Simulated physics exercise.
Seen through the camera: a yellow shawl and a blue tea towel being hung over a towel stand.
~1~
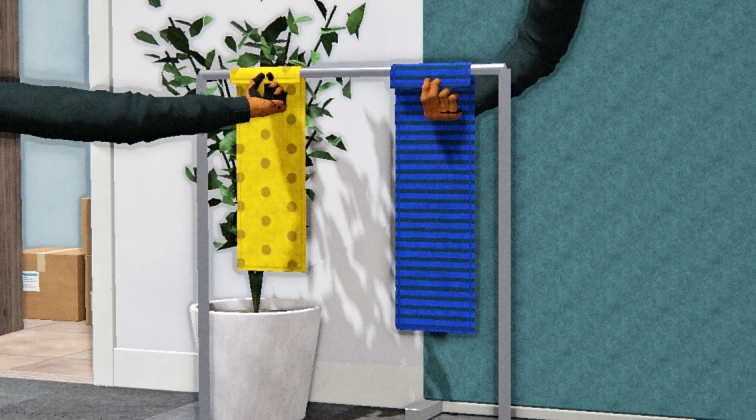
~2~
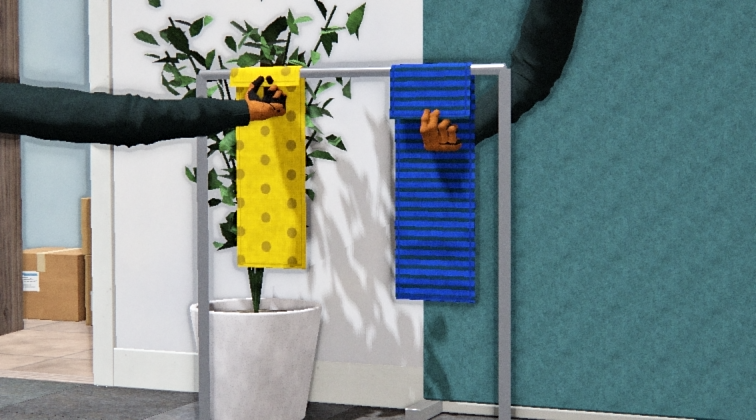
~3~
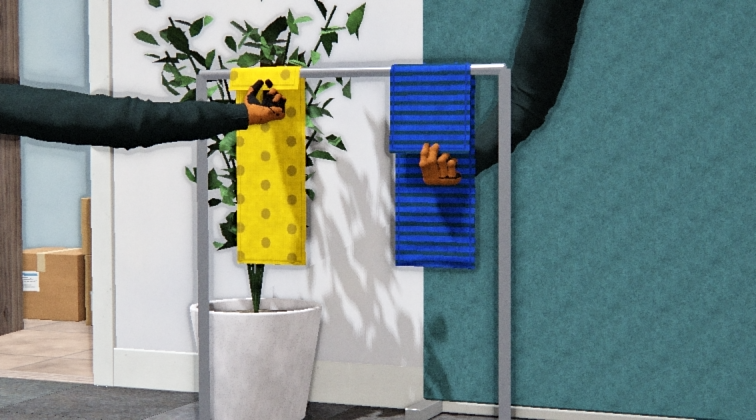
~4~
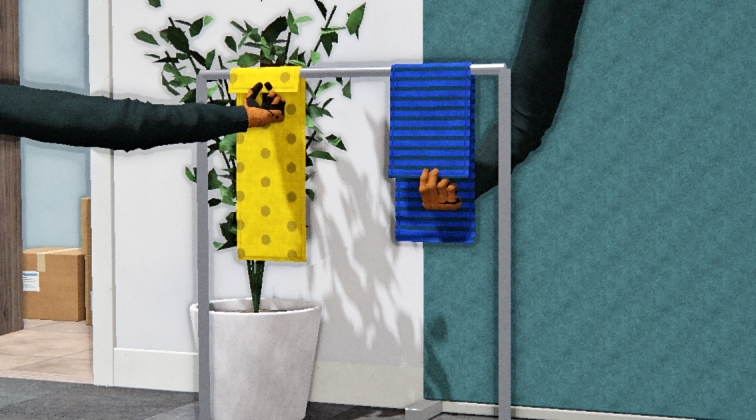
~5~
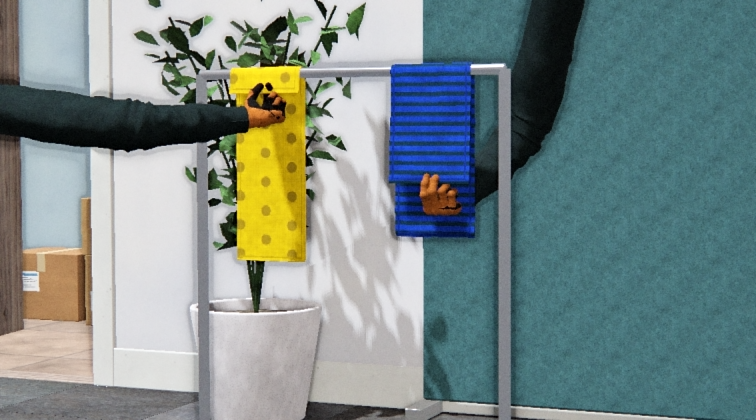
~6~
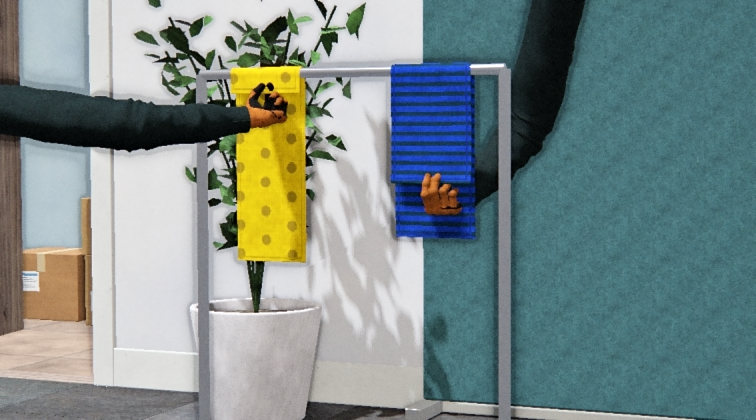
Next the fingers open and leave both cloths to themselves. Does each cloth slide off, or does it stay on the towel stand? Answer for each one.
The yellow shawl slides off; the blue tea towel stays put.
Then, 0.38 s past the final frame, shawl clear of the rail and dropping near (273, 290); tea towel unmoved.
Then, 0.68 s past the final frame, shawl in a heap on the floor; tea towel unmoved.
When it is over, shawl in a heap on the floor; tea towel unmoved. The yellow shawl slides off and the blue tea towel hangs there.
